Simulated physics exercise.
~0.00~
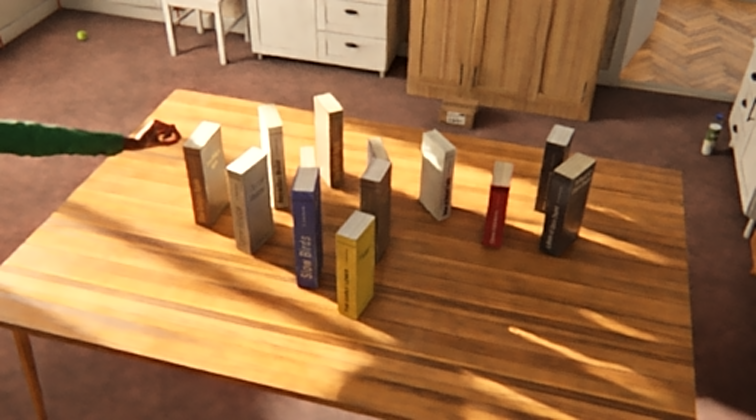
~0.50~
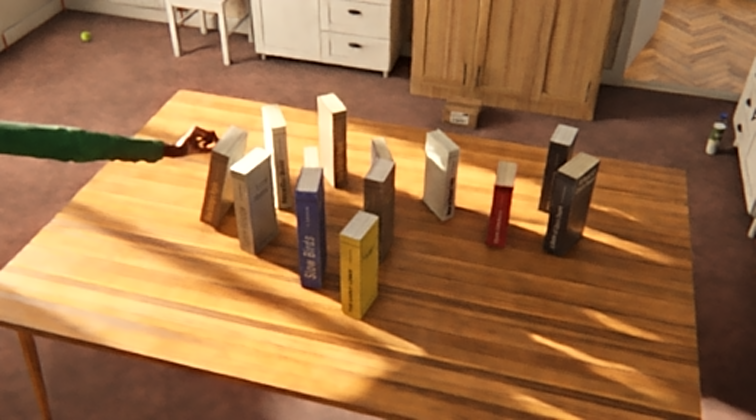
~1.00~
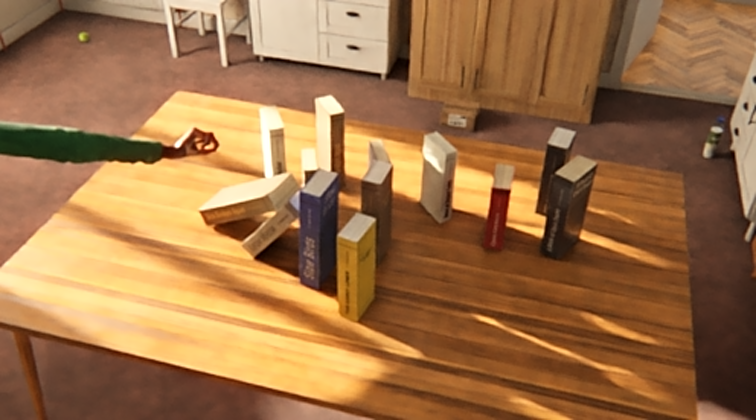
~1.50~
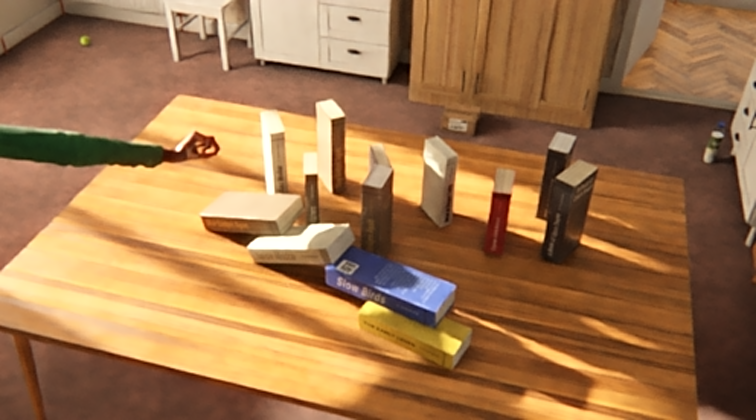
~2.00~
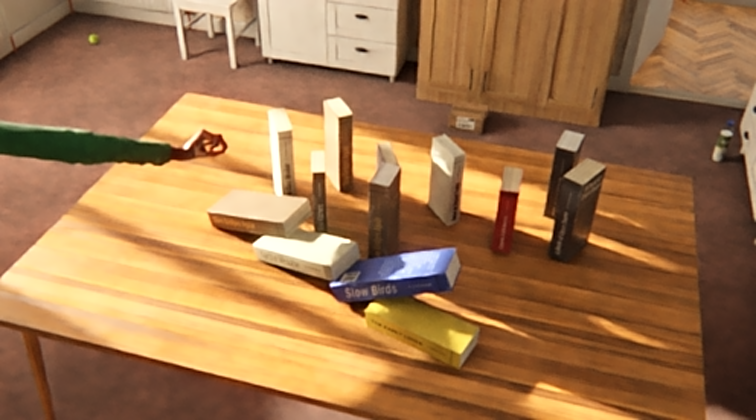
The clip shows thick books standing on end on a wooden table as a green-sleeved hand tips the nearest one on the left, which falls rightward and sets off a chain that topples a pale book, the blue book and the yellow book, while the red book and others stay upright.
